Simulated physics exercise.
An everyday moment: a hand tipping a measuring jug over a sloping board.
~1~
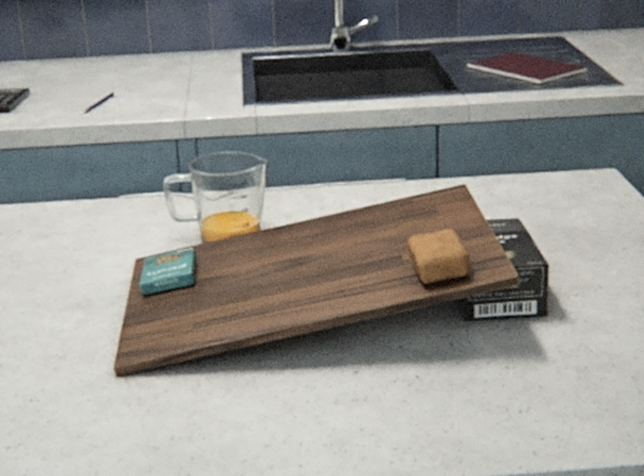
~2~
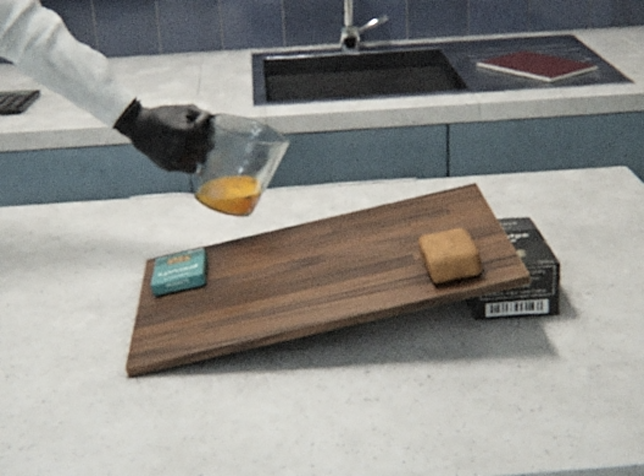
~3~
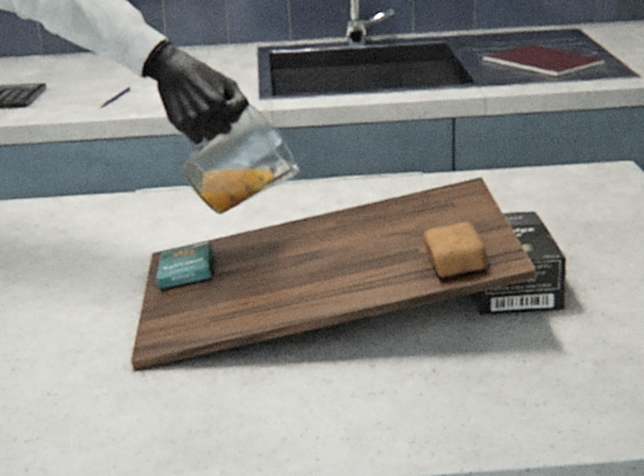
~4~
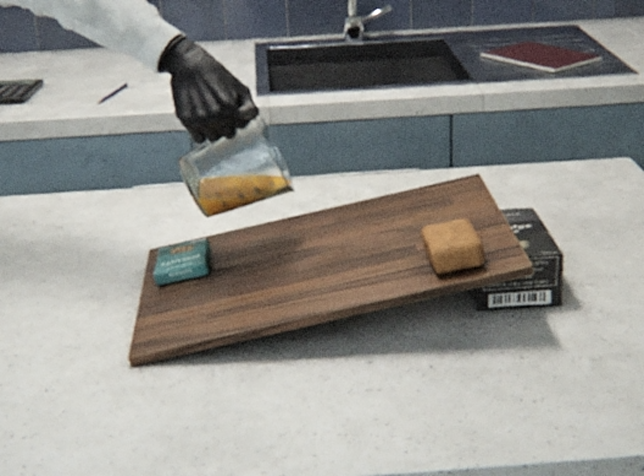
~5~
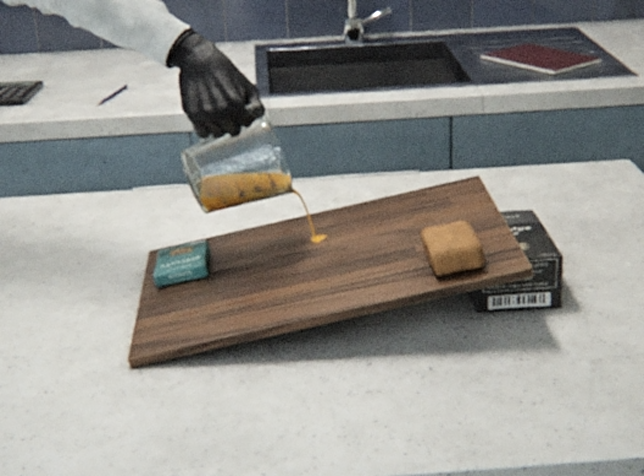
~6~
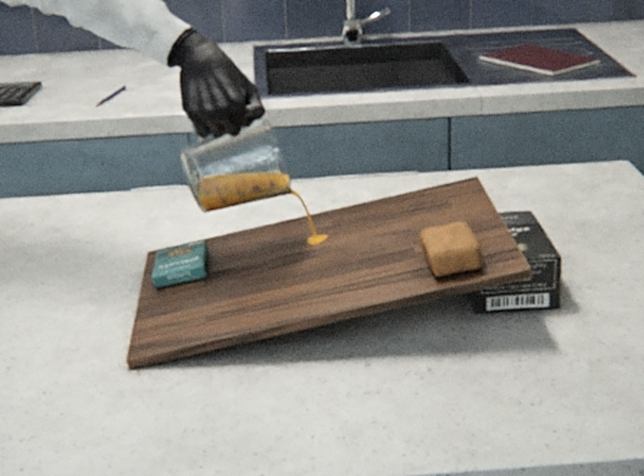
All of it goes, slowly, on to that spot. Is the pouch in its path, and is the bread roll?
On the left the pouch ends up in the puddle, on the right the bread roll remains untouched.
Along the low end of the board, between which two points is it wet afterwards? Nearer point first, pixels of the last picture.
Near limit (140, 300), far limit (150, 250).
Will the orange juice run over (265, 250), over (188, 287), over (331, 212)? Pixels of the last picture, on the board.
One: In the puddle. Two: Soaked. Three: Not reached.
A moment on, it runs down to the left; the pouch is untouched; the bread roll is untouched.
Further on, it runs down to the left and off the end; the pouch is reached; the bread roll is untouched.
When it is over, it runs down to the left and off the end; the pouch is reached; the bread roll is untouched.
